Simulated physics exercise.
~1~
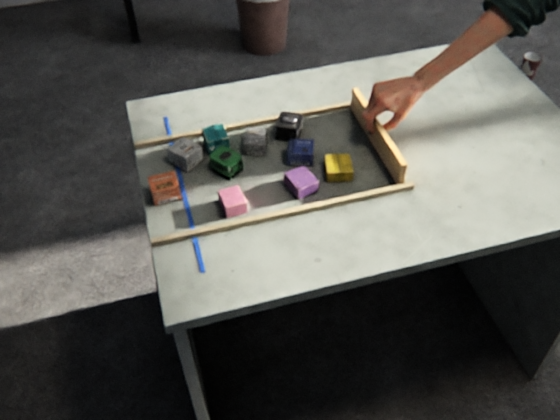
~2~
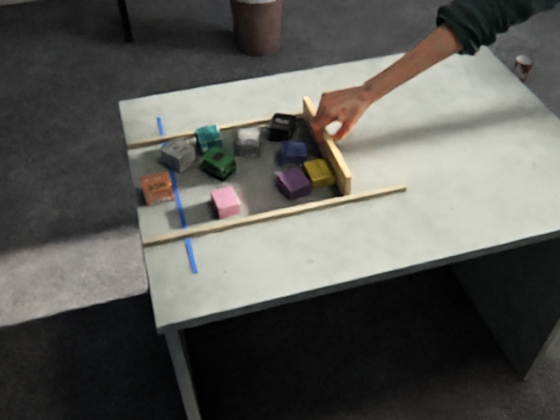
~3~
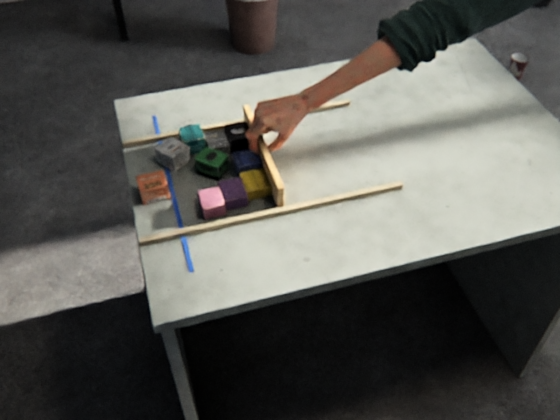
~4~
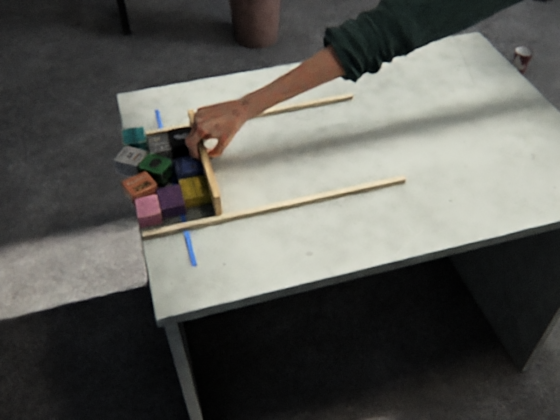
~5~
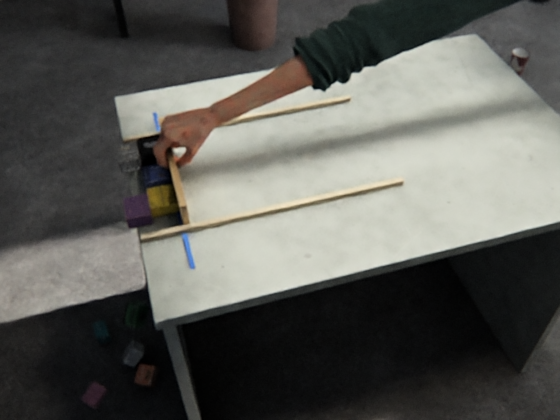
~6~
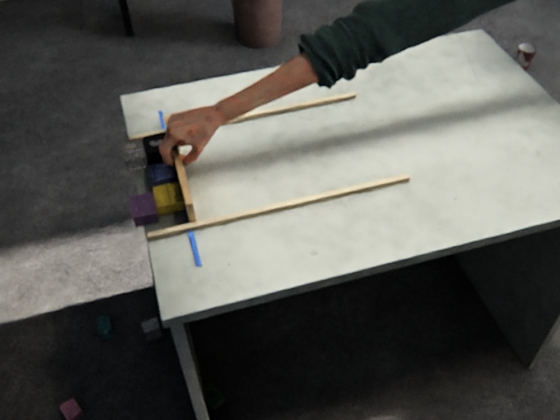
A hand-held board sweeps small colourful blocks left until several tumble off the table's edge.
